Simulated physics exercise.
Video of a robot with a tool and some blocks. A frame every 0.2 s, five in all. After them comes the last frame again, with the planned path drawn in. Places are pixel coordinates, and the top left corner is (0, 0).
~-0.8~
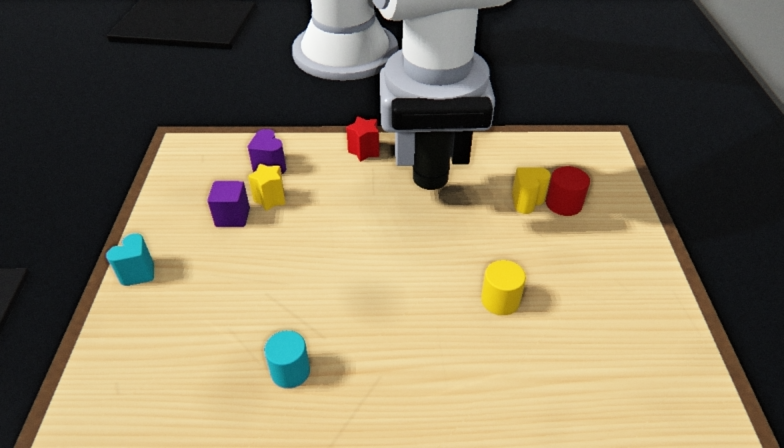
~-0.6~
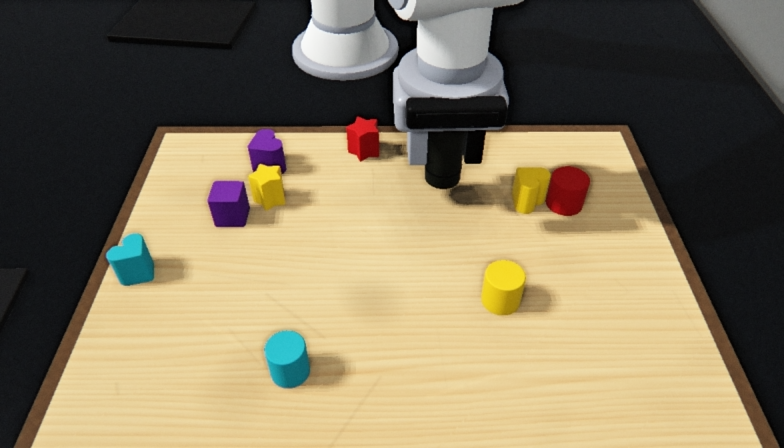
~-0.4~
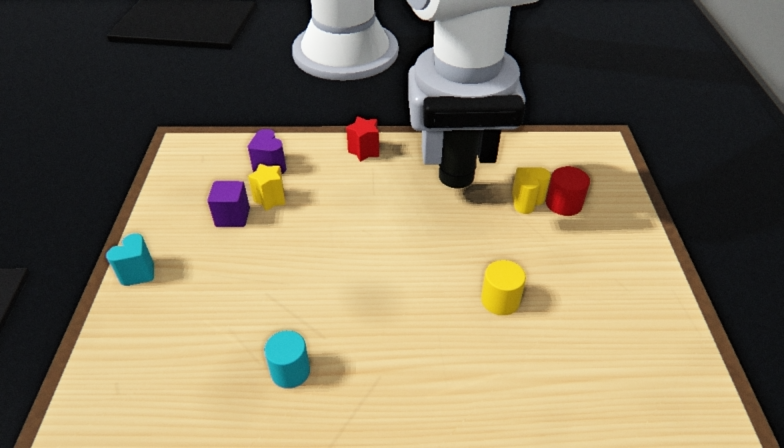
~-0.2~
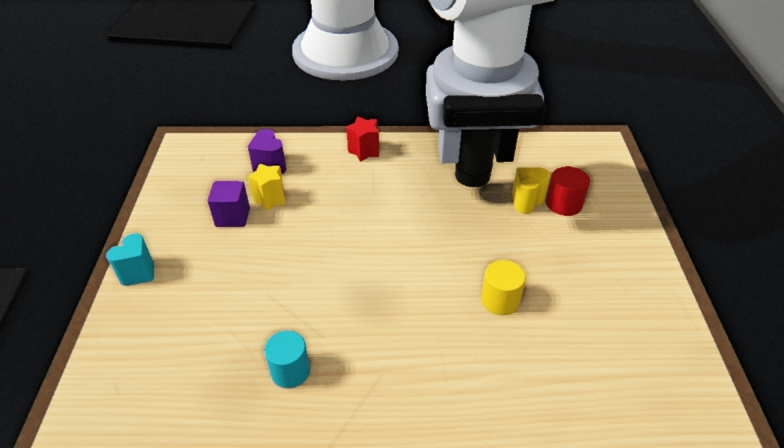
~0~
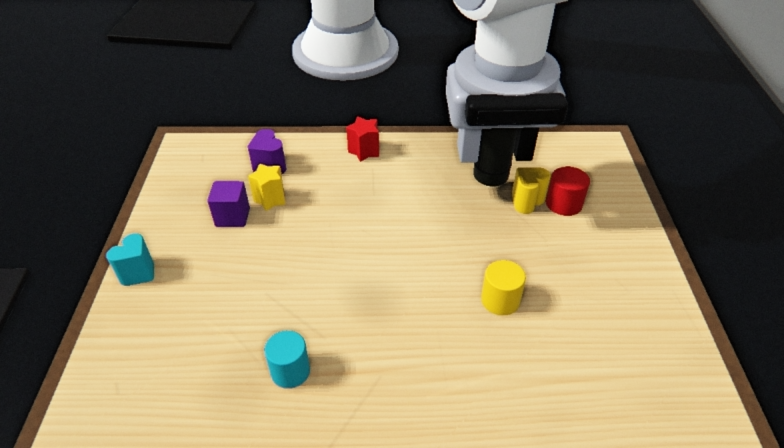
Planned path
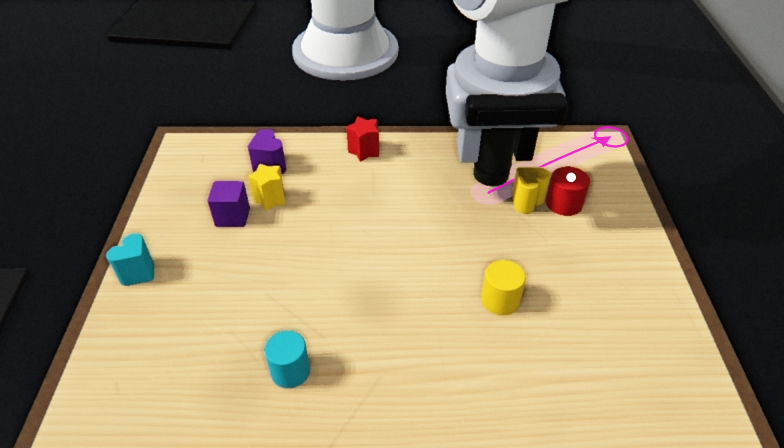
A robot arm moves its black tool right, toward a yellow heart beside a red cylinder.
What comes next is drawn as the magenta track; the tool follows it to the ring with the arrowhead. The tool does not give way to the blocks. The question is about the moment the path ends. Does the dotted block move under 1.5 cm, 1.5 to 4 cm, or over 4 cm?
Final distance: Less than 1.5 cm.
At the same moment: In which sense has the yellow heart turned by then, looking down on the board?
Its rotation is clockwise.
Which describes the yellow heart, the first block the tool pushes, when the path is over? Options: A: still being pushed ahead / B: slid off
I'll go with B - slid off.
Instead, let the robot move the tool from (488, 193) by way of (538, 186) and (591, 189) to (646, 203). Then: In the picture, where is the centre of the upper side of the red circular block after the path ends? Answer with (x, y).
In the picture, it is at (598, 189).
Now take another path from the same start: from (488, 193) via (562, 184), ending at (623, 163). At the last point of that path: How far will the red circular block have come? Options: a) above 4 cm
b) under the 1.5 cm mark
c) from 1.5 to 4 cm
It's c.
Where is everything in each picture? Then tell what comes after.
In the first picture, lower end of the tool at (431, 179), tops of blocks, yellow heart at (532, 175), red circular block at (571, 177).
In the second picture, tool at (442, 179), blocks as before.
In the third picture, tool at (456, 178), blocks as before.
In the fourth picture, tool at (473, 177), blocks as before.
In the fifth picture, tool at (491, 176), yellow heart at (532, 175), red circular block at (571, 177).
The drawn path runs from (488, 193) over (531, 172) and (572, 153) to (611, 137); the dot is on the red circular block.
The first path, step by step. One third of the way, tool at (535, 155); yellow heart at (542, 170), turned 70° clockwise; red circular block at (579, 182).
Two thirds of the way, tool at (576, 136); yellow heart at (542, 170), turned 70° clockwise; red circular block at (579, 182).
At the end, tool at (617, 120); yellow heart at (542, 170), turned 70° clockwise; red circular block at (579, 182).
